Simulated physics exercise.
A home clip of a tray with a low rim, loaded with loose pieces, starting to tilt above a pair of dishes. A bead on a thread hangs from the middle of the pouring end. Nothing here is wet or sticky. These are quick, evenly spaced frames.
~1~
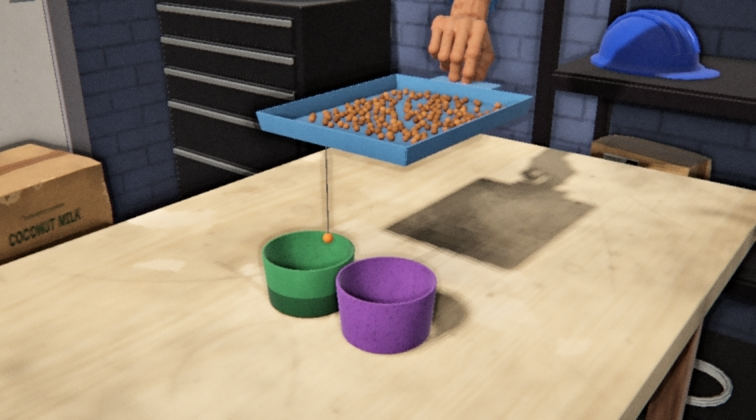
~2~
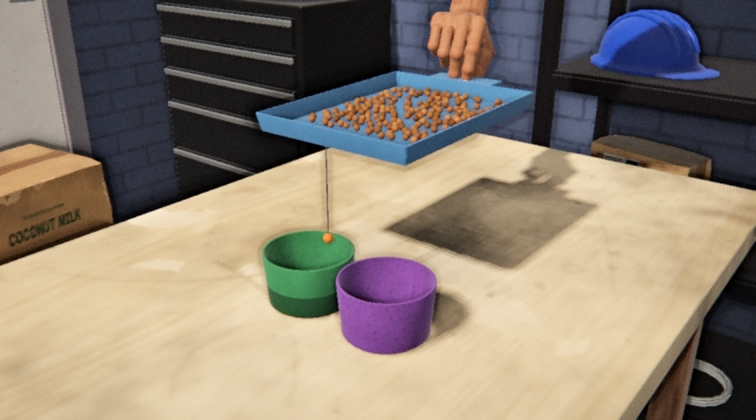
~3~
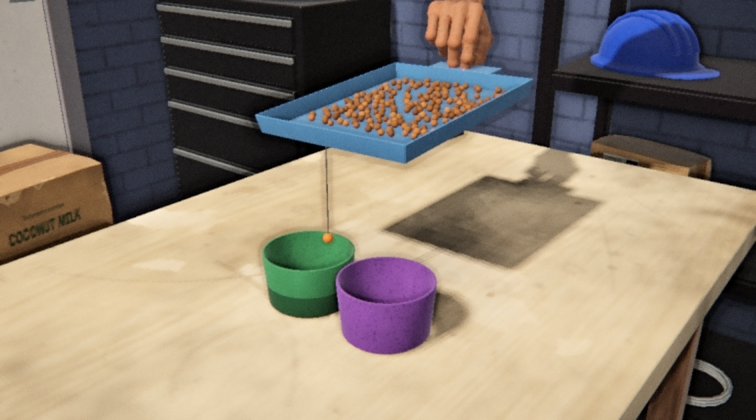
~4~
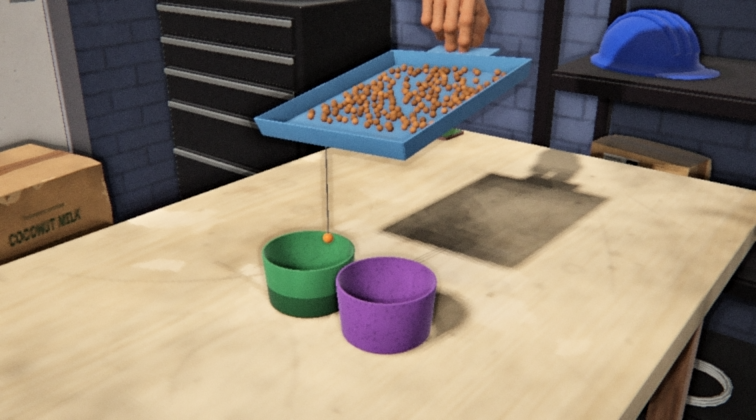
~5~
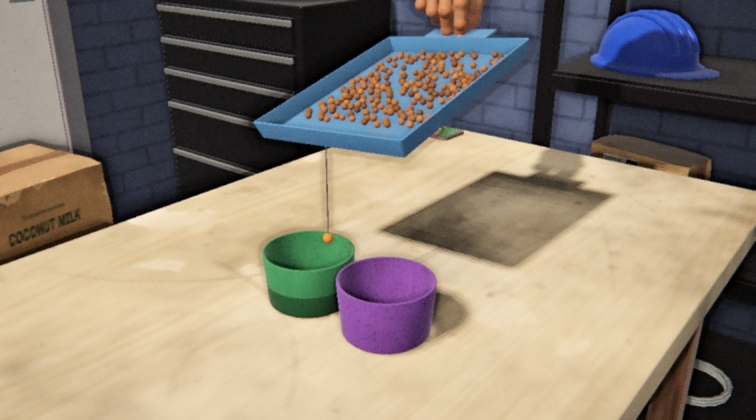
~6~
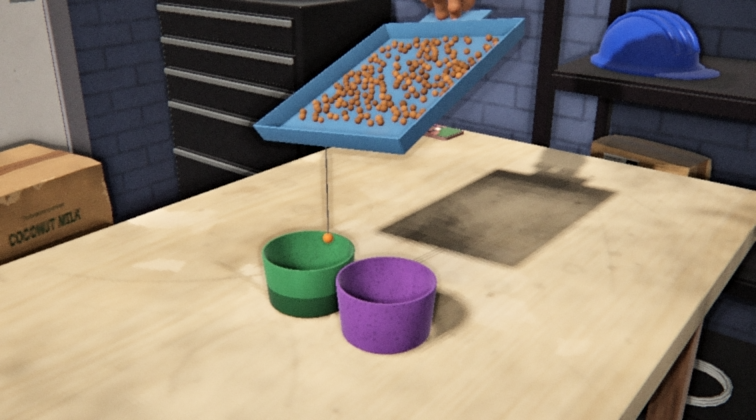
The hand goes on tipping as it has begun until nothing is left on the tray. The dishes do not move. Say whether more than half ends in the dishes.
Caught overall: Only the smaller part.
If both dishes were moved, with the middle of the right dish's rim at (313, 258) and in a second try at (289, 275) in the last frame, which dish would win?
First the left one, then left.
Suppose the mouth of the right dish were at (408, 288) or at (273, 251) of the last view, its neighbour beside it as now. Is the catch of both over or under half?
First less than half, then over half.
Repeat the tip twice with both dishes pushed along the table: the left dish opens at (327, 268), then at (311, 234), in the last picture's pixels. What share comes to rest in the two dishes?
First some 10, then 30 per cent.
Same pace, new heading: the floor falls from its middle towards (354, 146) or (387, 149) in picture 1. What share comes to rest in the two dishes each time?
Near 60 % and 90 %.
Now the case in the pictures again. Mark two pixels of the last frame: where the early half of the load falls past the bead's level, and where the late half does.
Early half (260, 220), late half (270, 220).
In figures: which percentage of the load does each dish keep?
For the left dish some 30 %, for the right dish some 0 %.
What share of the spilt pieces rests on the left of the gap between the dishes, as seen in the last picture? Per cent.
Roughly 100 in a hundred.
Soon, tray tipped steeply; most on the tray; about a quarter in the air.
A while on, tray tipped right over; about half on the tray; a small part in the left dish; about a third outside both; a small part in the air.
Towards the end, tray tipped past a quarter turn; about a quarter in the left dish; most outside both.
Finally, tray tipped past a quarter turn; none in the right dish; about a quarter in the left dish; most outside both.
